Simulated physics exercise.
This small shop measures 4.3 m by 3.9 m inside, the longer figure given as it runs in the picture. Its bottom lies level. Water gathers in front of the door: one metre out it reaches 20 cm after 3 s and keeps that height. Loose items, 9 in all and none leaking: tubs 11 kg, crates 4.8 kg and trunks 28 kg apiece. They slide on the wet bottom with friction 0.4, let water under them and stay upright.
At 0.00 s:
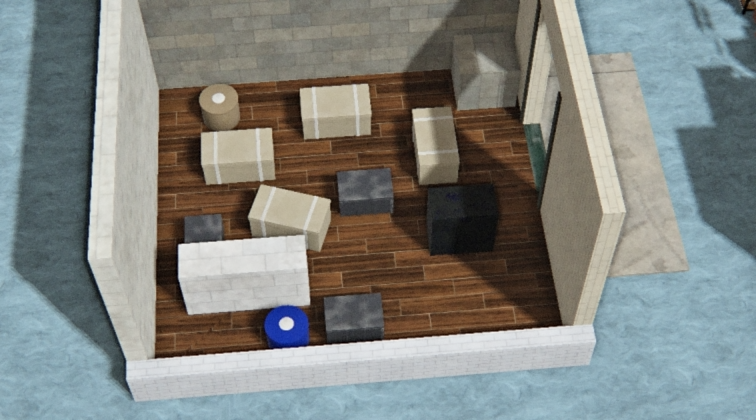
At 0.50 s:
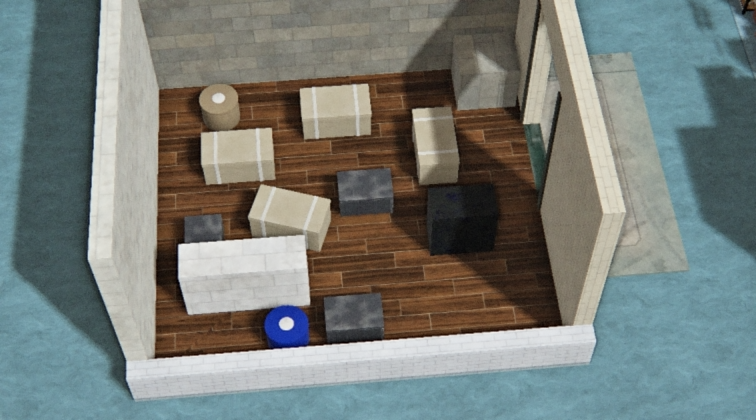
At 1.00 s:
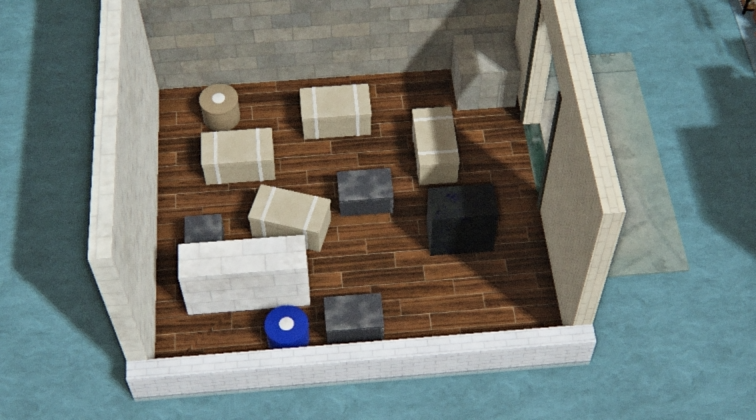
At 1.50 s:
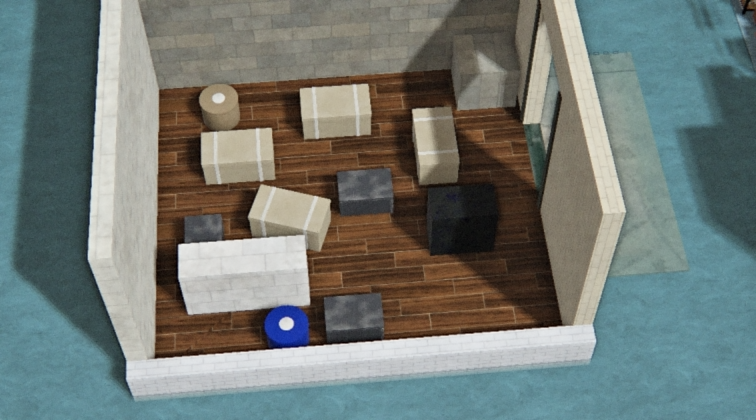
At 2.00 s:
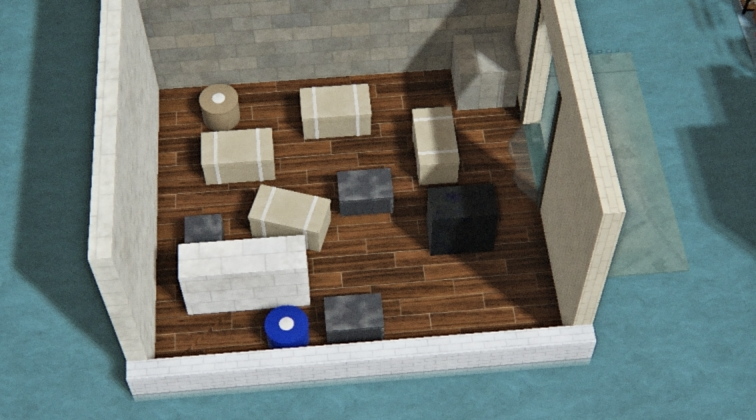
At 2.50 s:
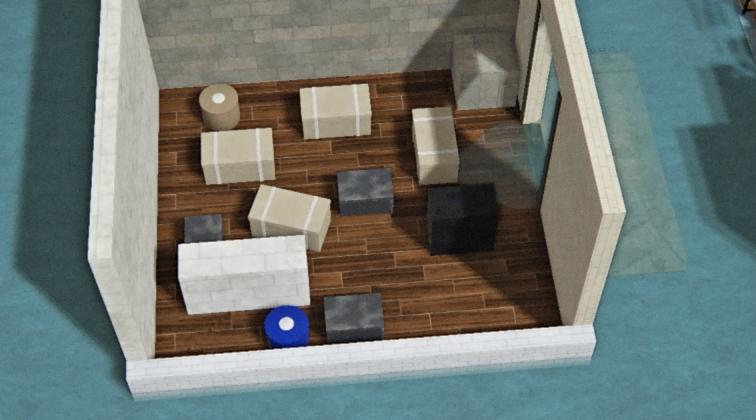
Small shop with crates and a blue tub standing still as water rises outside and begins spreading in through the right-hand doorway.
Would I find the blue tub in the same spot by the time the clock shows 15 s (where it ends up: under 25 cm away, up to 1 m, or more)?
The blue tub travels far.
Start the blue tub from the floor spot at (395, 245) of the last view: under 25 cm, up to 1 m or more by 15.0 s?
It slides a little.
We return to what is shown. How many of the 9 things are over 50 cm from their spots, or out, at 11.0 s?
6 of them.
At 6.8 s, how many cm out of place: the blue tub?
Roughly 0 cm by then.
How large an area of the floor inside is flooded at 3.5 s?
Roughly 2.5 m2.
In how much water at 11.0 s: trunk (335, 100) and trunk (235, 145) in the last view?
About 13 and 13 cm.
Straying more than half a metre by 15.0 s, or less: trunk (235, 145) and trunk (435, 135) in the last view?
In turn: Short of it, past it.
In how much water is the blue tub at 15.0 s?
Roughly 11 cm.
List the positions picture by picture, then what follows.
The blue tub at (286, 324), on the bottom; water covers 0.0 m2; 0 of 9 have shifted, in the first picture.
The blue tub at (286, 324), on the bottom; 0.0 m2 under water; 0 of 9 have shifted, in the second picture.
The blue tub at (286, 324) rests on the ground; water covers 0.0 m2; 0 of 9 have shifted, in the third picture.
The blue tub at (286, 324), on the bottom; 0.0 m2 under water; 0 of 9 have shifted, in the fourth picture.
The blue tub at (286, 324), on the bottom; water covers 0.2 m2; 0 of 9 have shifted, in the fifth picture.
The blue tub at (286, 324), on the bottom; water covers 0.8 m2; 0 of 9 have shifted, in the sixth picture.
After 3.5 s the blue tub is near (286, 324), 0.0 m from its start, aground; 0 afloat.
After 6.8 s the blue tub is near (286, 324), 0.0 m from its start, aground; 3 afloat.
After 11.0 s the blue tub is near (313, 317), 0.3 m from its start, afloat; 9 afloat.
After 15.0 s the blue tub is near (528, 243), 2.7 m from its start, afloat; 9 afloat.
